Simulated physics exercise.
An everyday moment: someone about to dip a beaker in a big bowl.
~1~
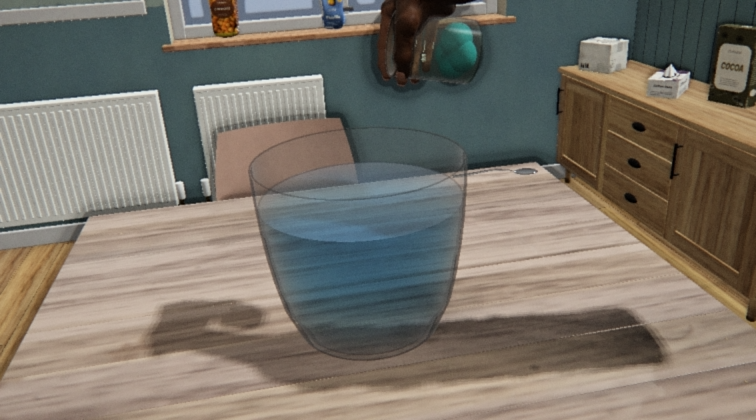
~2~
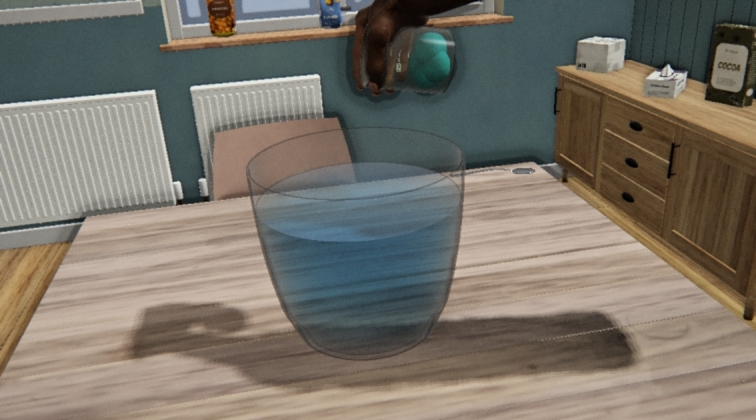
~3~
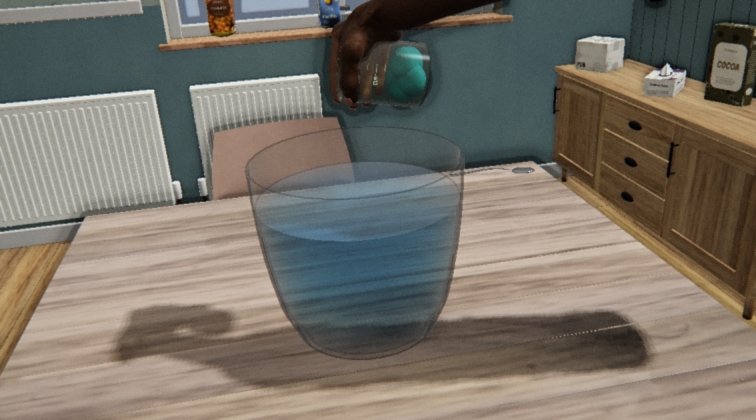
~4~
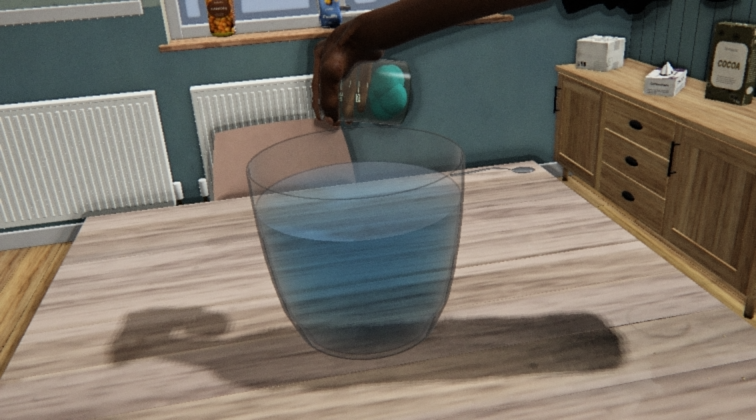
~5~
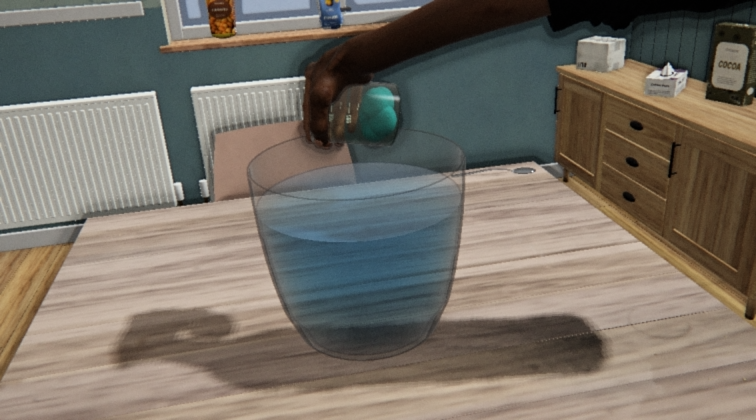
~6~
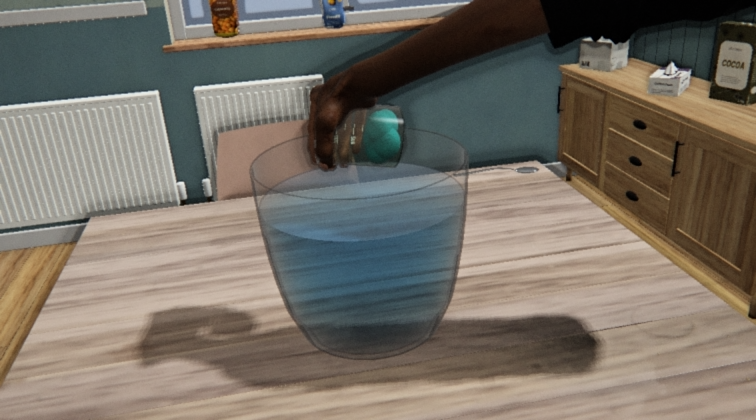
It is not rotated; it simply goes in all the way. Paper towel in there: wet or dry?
Wet.
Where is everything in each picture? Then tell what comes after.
Beaker (431, 48) on its side; above the big bowl, in the first frame.
Beaker (405, 58) on its side; paper towel (432, 61); coming down, in the second frame.
Beaker (381, 72) on its side; lower, in the third frame.
Beaker (363, 90) on its side; paper towel (389, 93); lower still, in the fourth frame.
Beaker (353, 112) on its side; close to the surface, in the fifth frame.
Beaker (357, 135) on its side; paper towel (383, 136); just over the surface, in the sixth frame.
Next, the beaker enters the water.
After that, water pours in as the air escapes.
Finally, the beaker is under, flooded, and the paper towel is wet.
